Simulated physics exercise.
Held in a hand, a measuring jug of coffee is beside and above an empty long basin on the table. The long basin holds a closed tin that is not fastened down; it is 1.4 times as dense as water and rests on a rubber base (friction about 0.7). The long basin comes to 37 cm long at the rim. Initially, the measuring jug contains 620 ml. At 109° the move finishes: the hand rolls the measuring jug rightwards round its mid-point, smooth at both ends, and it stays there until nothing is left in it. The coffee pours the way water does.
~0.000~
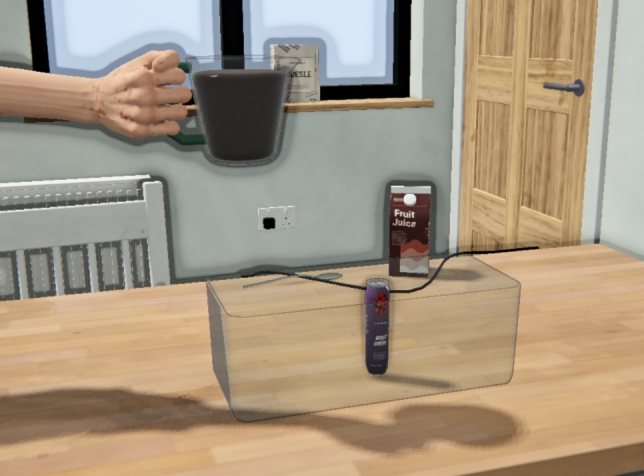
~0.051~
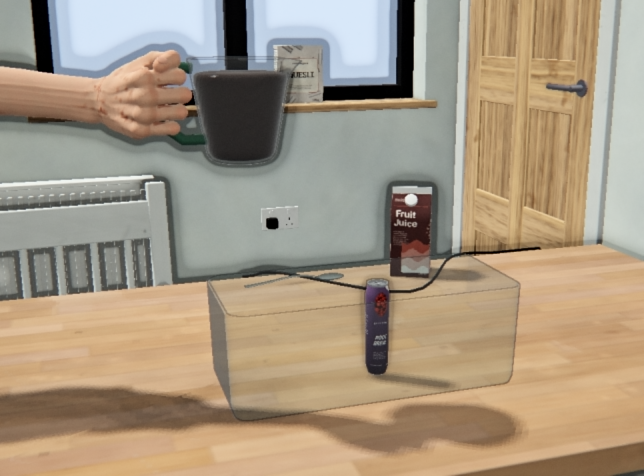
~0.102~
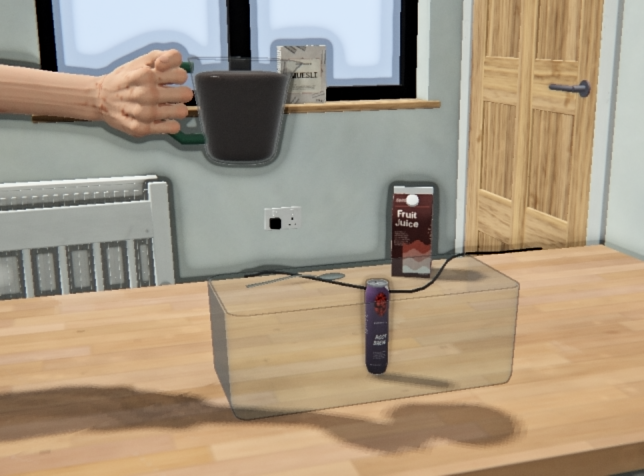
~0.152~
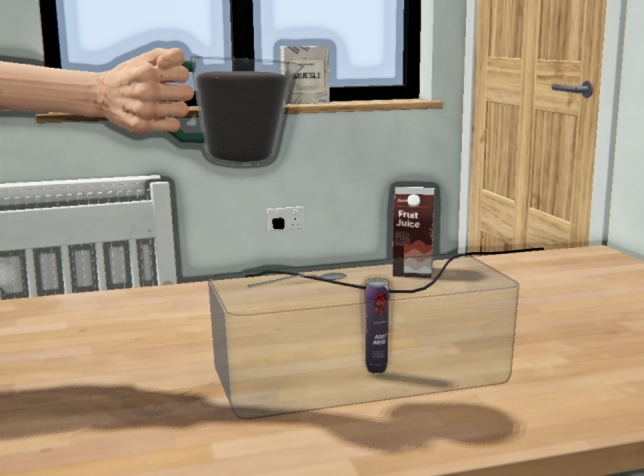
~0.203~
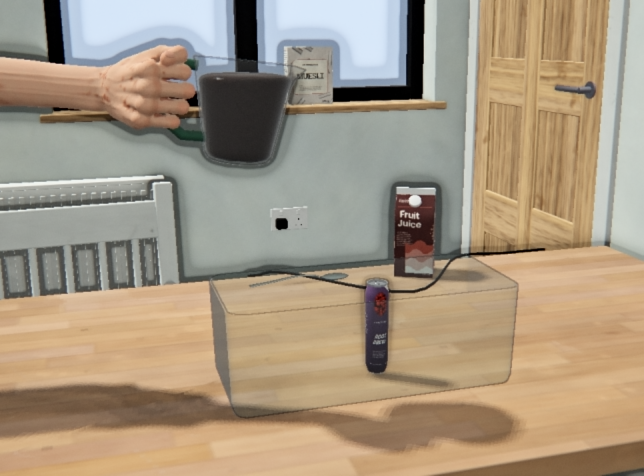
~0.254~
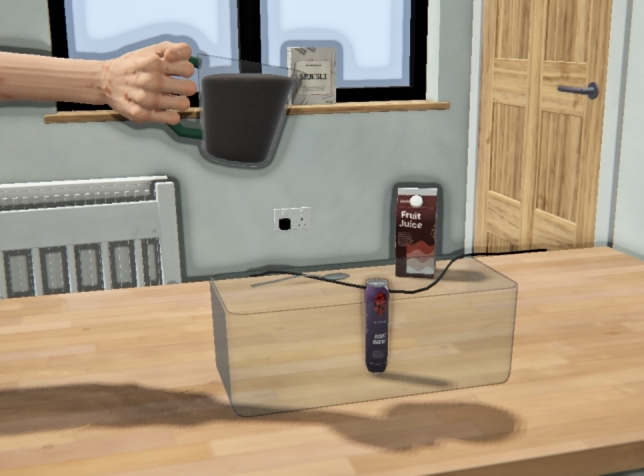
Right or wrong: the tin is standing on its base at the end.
Wrong, it is lying on its side.
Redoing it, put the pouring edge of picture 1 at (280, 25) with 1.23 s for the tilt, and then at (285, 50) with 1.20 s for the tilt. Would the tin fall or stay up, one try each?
First it tips over; then it tips over.
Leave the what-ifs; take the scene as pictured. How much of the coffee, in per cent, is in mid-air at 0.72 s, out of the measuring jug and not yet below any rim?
I'd put it at about 24 percent.
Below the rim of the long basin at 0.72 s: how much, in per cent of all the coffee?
Roughly 4 percent.
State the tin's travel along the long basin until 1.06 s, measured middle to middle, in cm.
Centre to centre, close to 0 cm.
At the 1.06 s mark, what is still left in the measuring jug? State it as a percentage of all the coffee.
Remaining share: Approx. 14 %.
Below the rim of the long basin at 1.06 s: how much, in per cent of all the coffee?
Around 60 per cent of the whole.
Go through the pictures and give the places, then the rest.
The first picture shows tilt 0°; pouring edge (301, 58); surface from (192, 74) to (286, 72); the long basin's rim runs from (216, 298) to (493, 269); the tin's top is at (378, 287).
The second picture shows tilt 0°; pouring edge (302, 59); surface from (192, 75) to (286, 73).
The third picture shows tilt 2°; pouring edge (303, 62); surface from (194, 75) to (287, 75).
The fourth picture shows tilt 4°; pouring edge (304, 65); surface from (195, 76) to (288, 75).
The fifth picture shows tilt 6°; pouring edge (306, 69); surface from (199, 77) to (290, 77).
The sixth picture shows tilt 10°; pouring edge (309, 74); surface from (201, 79) to (294, 78).
By 0.72 s the tilt is 63° and 72 per cent is still to pour; the tin stands where it began.
By 1.06 s the tilt is 100° and 14 per cent is still to pour; the tin stands where it began.
By 1.41 s the tilt is 109° and 0 per cent is still to pour; the tin leans 37°.
By 1.80 s the tilt is 109° and 0 per cent is still to pour; the tin lies on its side.
At rest the tin lies on its side.
